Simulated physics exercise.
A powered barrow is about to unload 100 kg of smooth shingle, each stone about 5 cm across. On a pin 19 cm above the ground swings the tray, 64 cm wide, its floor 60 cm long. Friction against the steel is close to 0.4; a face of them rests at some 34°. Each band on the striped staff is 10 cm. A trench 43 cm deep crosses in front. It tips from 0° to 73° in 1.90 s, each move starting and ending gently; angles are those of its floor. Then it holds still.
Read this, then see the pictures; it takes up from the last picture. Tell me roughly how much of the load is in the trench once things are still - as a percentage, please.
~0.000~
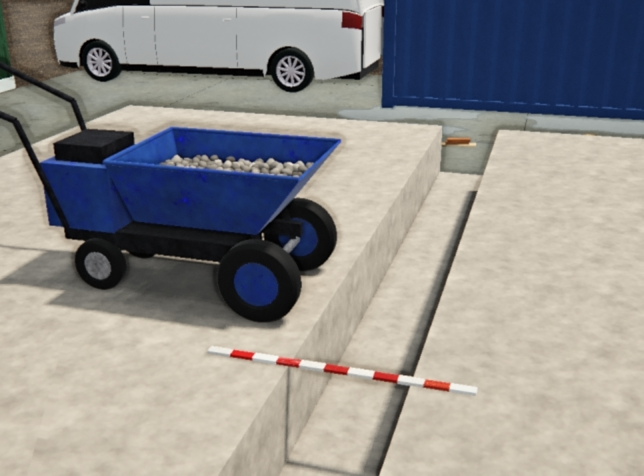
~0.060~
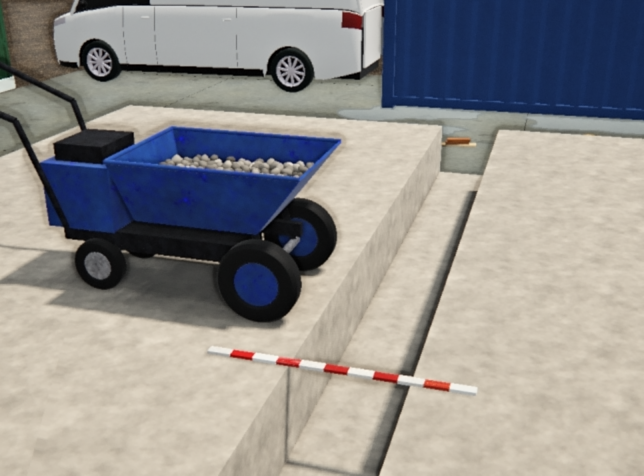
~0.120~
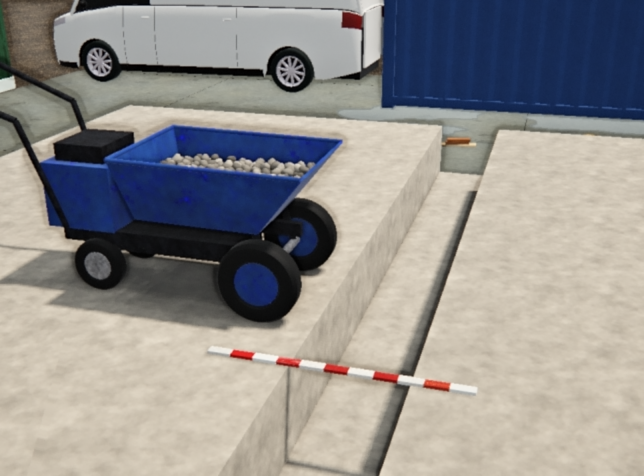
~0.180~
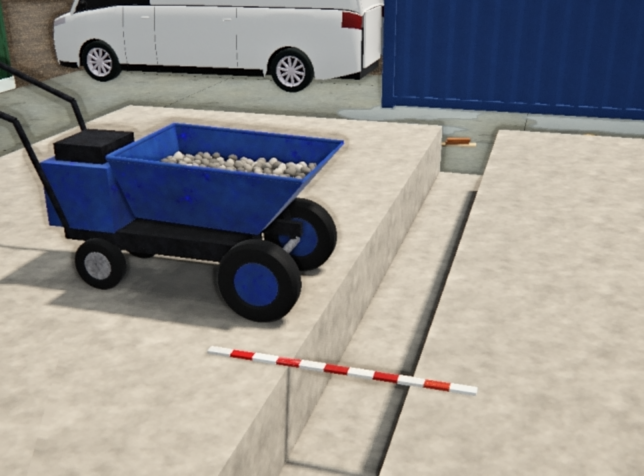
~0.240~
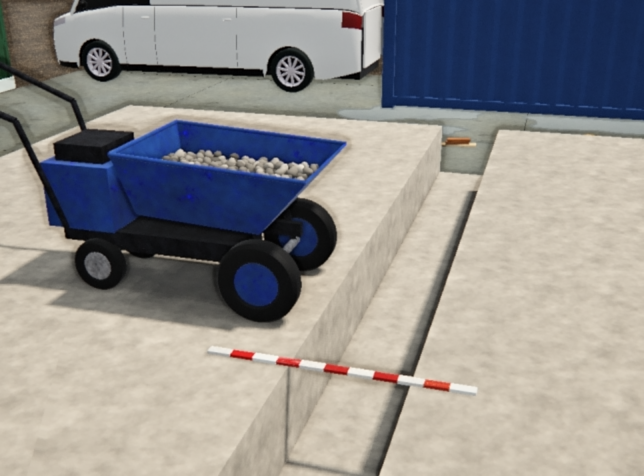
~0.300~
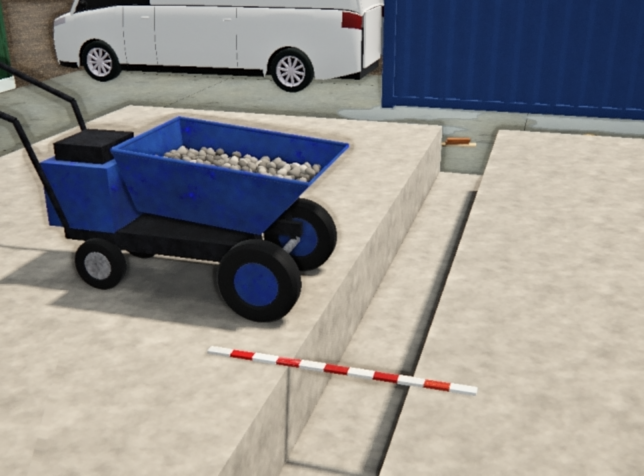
I would put it at 72 %.
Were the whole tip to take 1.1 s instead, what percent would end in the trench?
Roughly 60% would finish there.
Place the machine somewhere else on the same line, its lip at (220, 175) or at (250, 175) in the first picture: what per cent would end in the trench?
First some 100, then 100 per cent.
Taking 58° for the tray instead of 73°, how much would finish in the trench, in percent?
Then roughly 65 percent.
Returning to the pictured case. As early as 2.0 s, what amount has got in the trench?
By that point it's something like 45 in a hundred.
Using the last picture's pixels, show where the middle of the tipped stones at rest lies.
The stones end up centred near (412, 375).
After 1.4 s the floor is at 61°; 98 % in the tray, 2 % in the trench; the foremost stones are at (408, 266).
After 2.0 s the floor is at 73°; 31 % in the tray, 47 % in the trench, 22 % past the trench; the foremost stones are at (530, 325).
After 2.3 s the floor is at 73°; 7 % in the tray, 65 % in the trench, 28 % past the trench; the foremost stones are at (577, 315).
After 4.3 s the floor is at 73°; 0 % in the tray, 72 % in the trench, 28 % past the trench; the foremost stones are at (590, 306).
